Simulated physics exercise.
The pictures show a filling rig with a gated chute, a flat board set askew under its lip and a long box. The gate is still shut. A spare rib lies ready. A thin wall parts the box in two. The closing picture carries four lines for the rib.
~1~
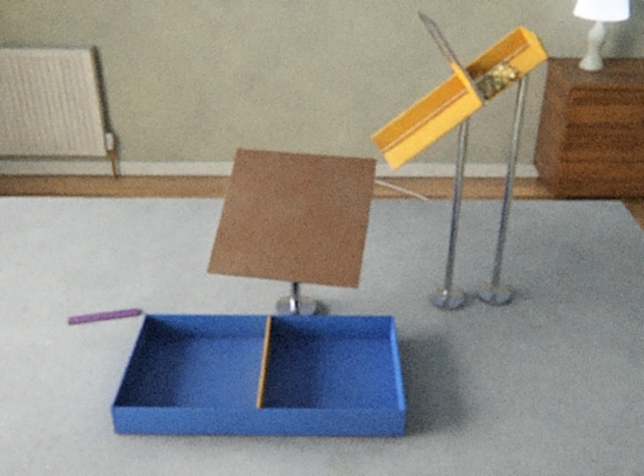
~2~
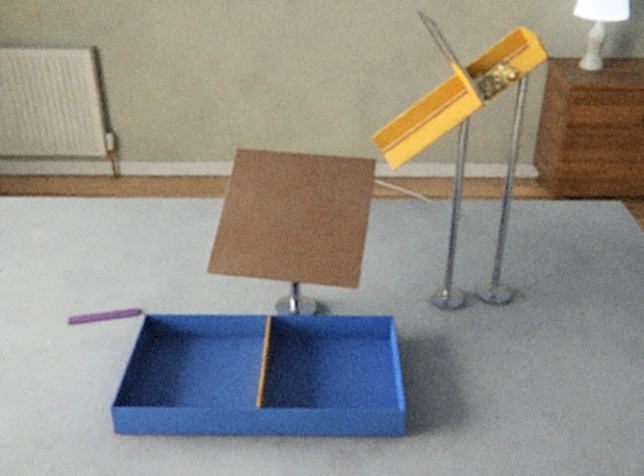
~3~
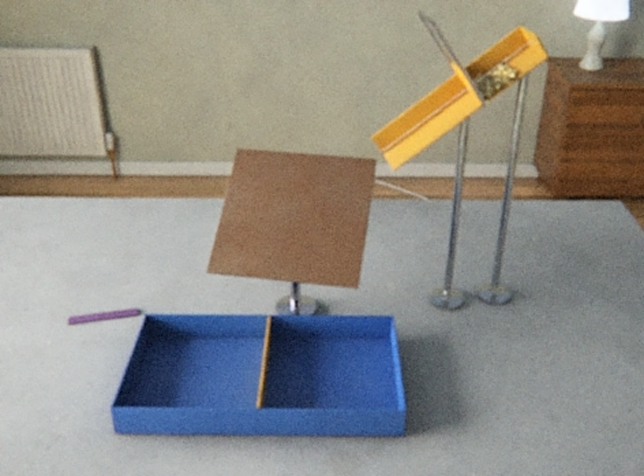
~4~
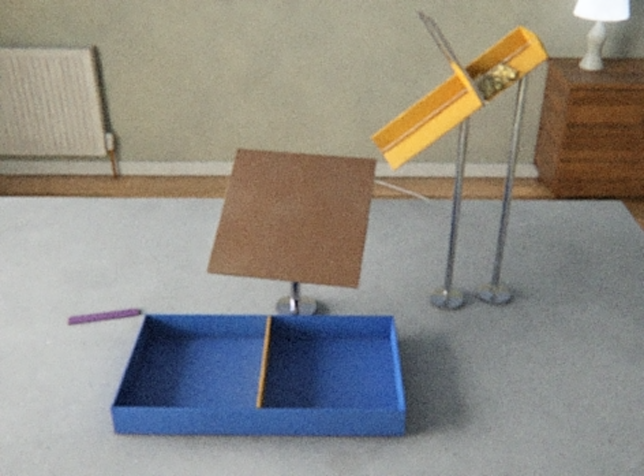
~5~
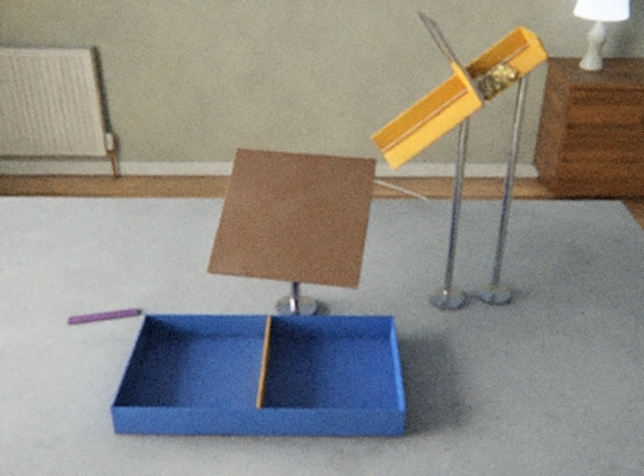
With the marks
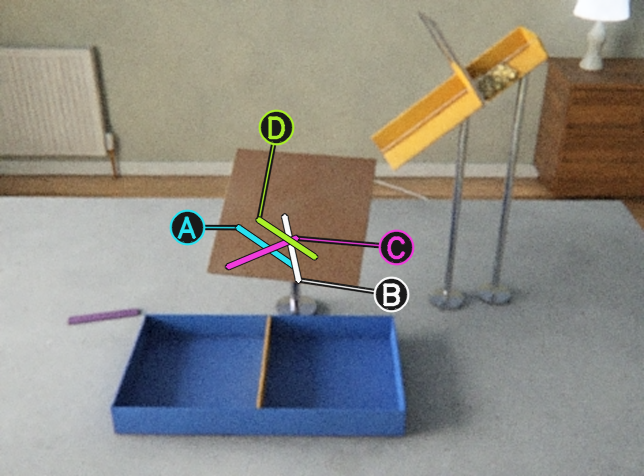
A divided blue box sitting before a tilted brown board and a raised yellow chute holding small pieces, everything staying still.
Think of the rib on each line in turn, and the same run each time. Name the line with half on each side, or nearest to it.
Best: C.
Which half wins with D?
More lands on the right.
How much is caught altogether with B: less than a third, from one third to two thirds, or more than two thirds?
More than two thirds.
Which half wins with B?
The right half.
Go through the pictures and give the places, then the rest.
Load behind the gate at (488, 87), soya beans; lip of the chute at (389, 163), sloping fairly steeply, in the first picture.
Middle of the board at (294, 214), tilted fairly steeply; middle of its low edge at (281, 280); of its high edge at (306, 153), in the second picture.
Front corners of the box at (111, 408) and (405, 410); front end of its middle wall at (258, 409); gate still shut at (461, 73), in the third picture.
Middle of the load at (488, 87); lip at (389, 163), in the fourth picture.
Middle of the load at (488, 87); lip at (389, 163), in the fifth picture.
On the marked copy, line A from (238, 227) to (293, 265); line B from (284, 216) to (298, 280); line C from (296, 238) to (228, 266); line D from (259, 219) to (314, 256).
Choosing A, of what is caught, a small part in the left half, most in the right.
Choosing B, of what is caught, a small part in the left half, nearly all in the right.
Choosing C, of what is caught, about two thirds in the left half, about a third in the right.
Choosing D, of what is caught, a small part in the left half, most in the right.
